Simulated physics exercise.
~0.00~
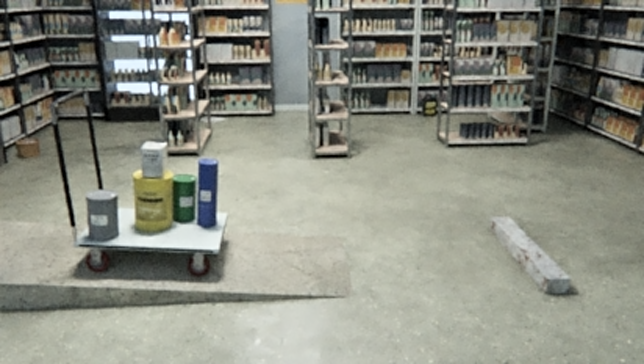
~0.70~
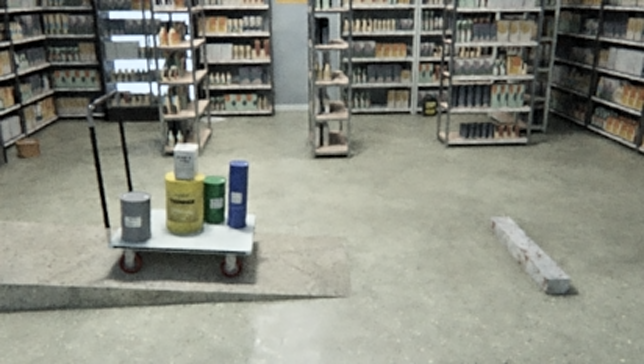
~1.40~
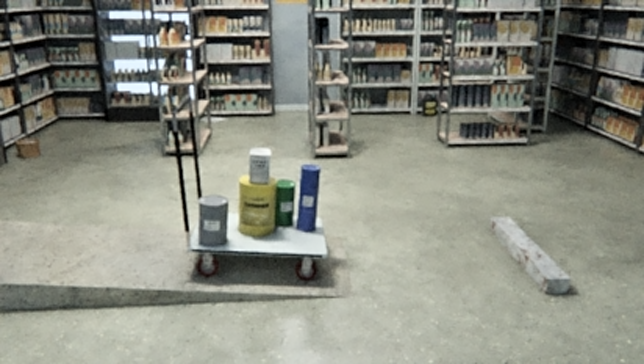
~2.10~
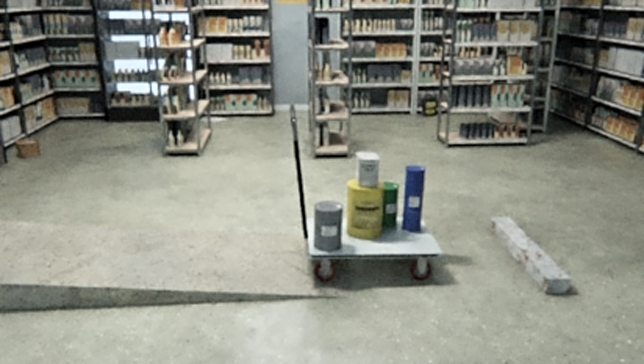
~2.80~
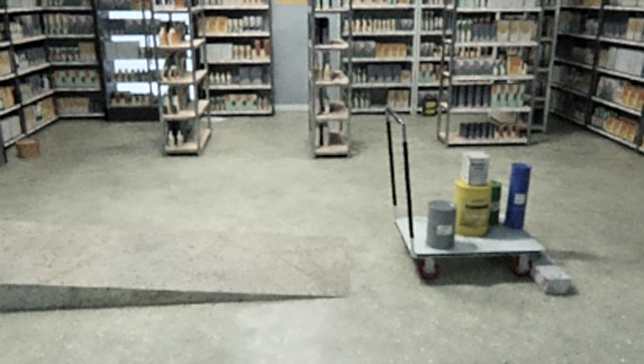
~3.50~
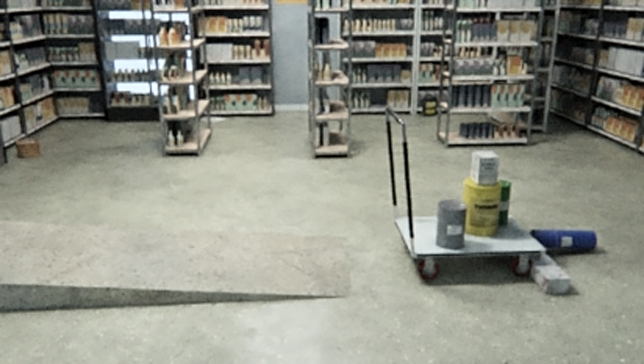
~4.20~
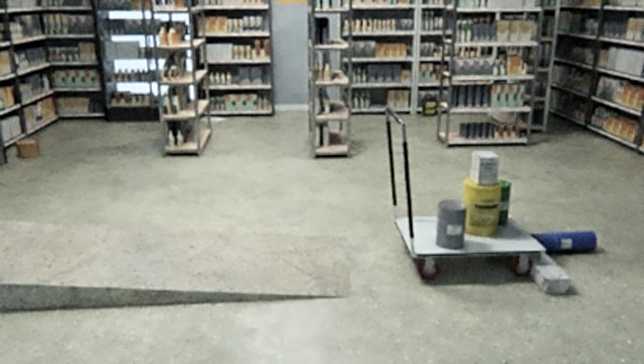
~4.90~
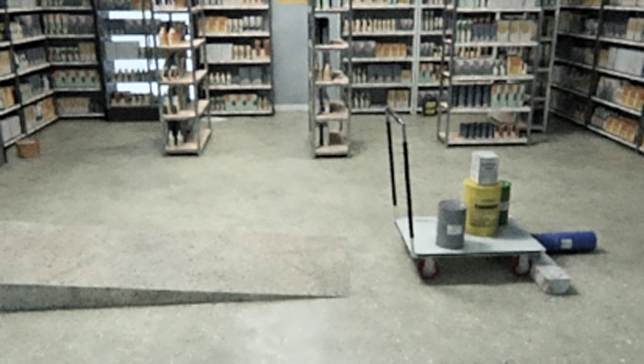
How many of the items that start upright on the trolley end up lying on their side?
One of them does, the blue canister, which ends on its side on the floor past the right end of the trolley.
